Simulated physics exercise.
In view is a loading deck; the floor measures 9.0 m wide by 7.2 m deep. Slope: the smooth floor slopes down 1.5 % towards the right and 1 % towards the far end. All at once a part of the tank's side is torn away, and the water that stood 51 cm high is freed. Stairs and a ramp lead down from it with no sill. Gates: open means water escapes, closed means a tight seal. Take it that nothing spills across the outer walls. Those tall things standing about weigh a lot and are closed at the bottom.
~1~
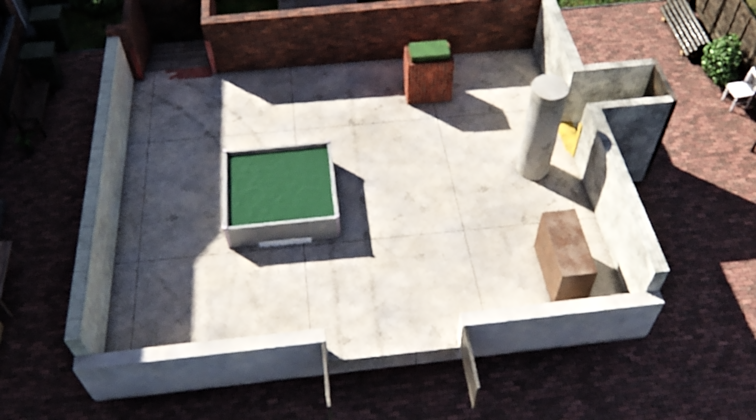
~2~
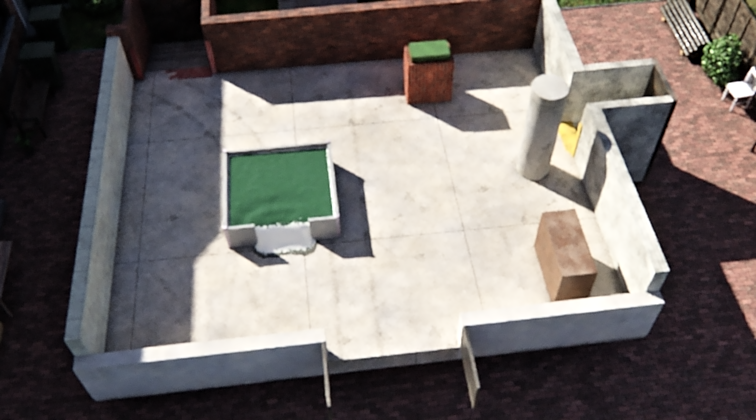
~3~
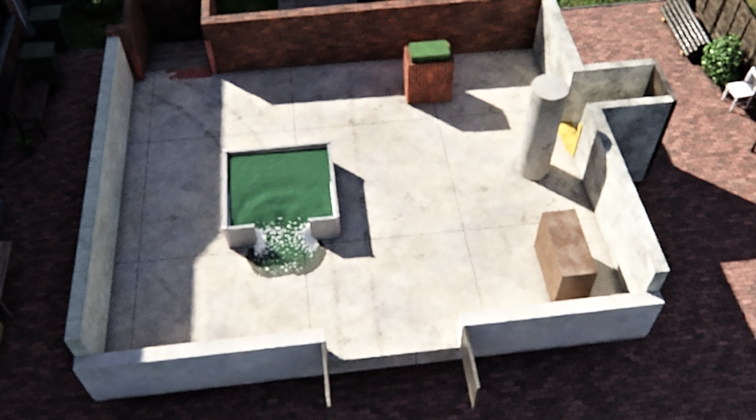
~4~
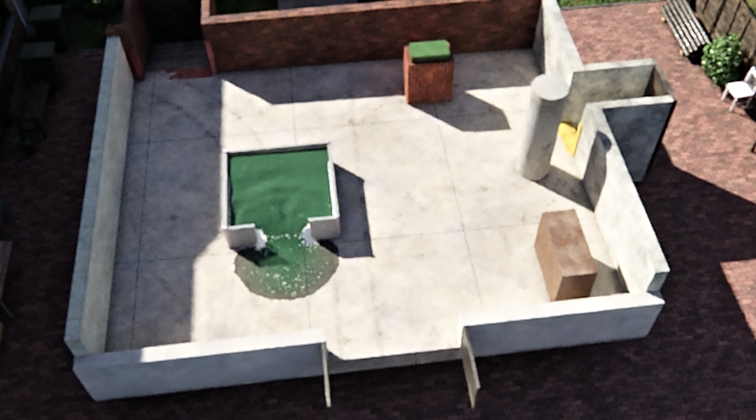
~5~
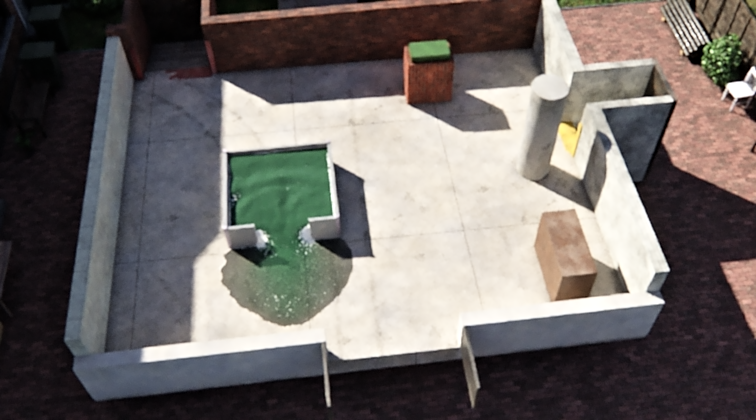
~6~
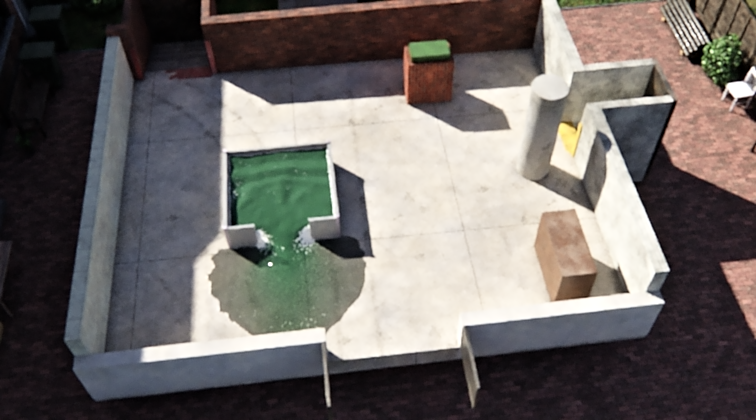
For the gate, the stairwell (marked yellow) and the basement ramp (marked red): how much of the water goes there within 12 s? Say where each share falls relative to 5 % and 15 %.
Gate: It takes above 15 % of the water; stairwell (marked yellow): It takes less than 5 % of the water; basement ramp (marked red): It takes under 5 % of the water.
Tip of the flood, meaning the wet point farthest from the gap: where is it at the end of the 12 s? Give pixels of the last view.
At about (543, 95).
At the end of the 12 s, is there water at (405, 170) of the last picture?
Not yet touched.
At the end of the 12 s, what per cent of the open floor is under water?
I'd say around 60 % is wet.
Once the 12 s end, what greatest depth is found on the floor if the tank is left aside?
5 cm or so.
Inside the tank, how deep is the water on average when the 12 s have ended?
The mean depth is some 7 cm.
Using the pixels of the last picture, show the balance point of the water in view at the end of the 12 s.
Close to (323, 207) in the last picture.
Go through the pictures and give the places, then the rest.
The tank at (280, 186) is whole and still, 51 cm deep, in the first picture.
Water pours out at (284, 234) and has run 0.5 m, to (313, 245); deepest outside 25 cm, 51 cm at the tank's back, in the second picture.
The front is at (312, 267), 0.8 m from the gap at (284, 235); 0.7 m2 of floor is under water; 51 cm left at the back of the tank, in the third picture.
The front is at (307, 292), 1.2 m from the gap at (284, 235); 1.6 m2 of floor is under water; 51 cm left at the back of the tank, in the fourth picture.
The front is at (302, 319), 1.7 m from the gap at (284, 236); 2.5 m2 of floor is under water; 52 cm left at the back of the tank, in the fifth picture.
The front is at (297, 351), 2.3 m from the gap at (284, 235); 3.6 m2 of floor is under water; 47 cm left at the back of the tank, in the sixth picture.
A moment later water covers 10 % of the floor and is deepest (28 cm) near (284, 248); gone so far, the gate 1 %, the stairwell (marked yellow) 0 %, the basement ramp (marked red) 0 %.
Soon after water covers 15 % of the floor and is deepest (23 cm) near (279, 353); gone so far, the gate 5 %, the stairwell (marked yellow) 0 %, the basement ramp (marked red) 0 %.
Next water covers 20 % of the floor and is deepest (18 cm) near (284, 248); gone so far, the gate 13 %, the stairwell (marked yellow) 0 %, the basement ramp (marked red) 0 %.
Later on water covers 45 % of the floor and is deepest (10 cm) near (284, 248); gone so far, the gate 23 %, the stairwell (marked yellow) 0 %, the basement ramp (marked red) 0 %.
At the end water covers 60 % of the floor and is deepest (5 cm) near (545, 297); gone so far, the gate 28 %, the stairwell (marked yellow) 0 %, the basement ramp (marked red) 3 %.
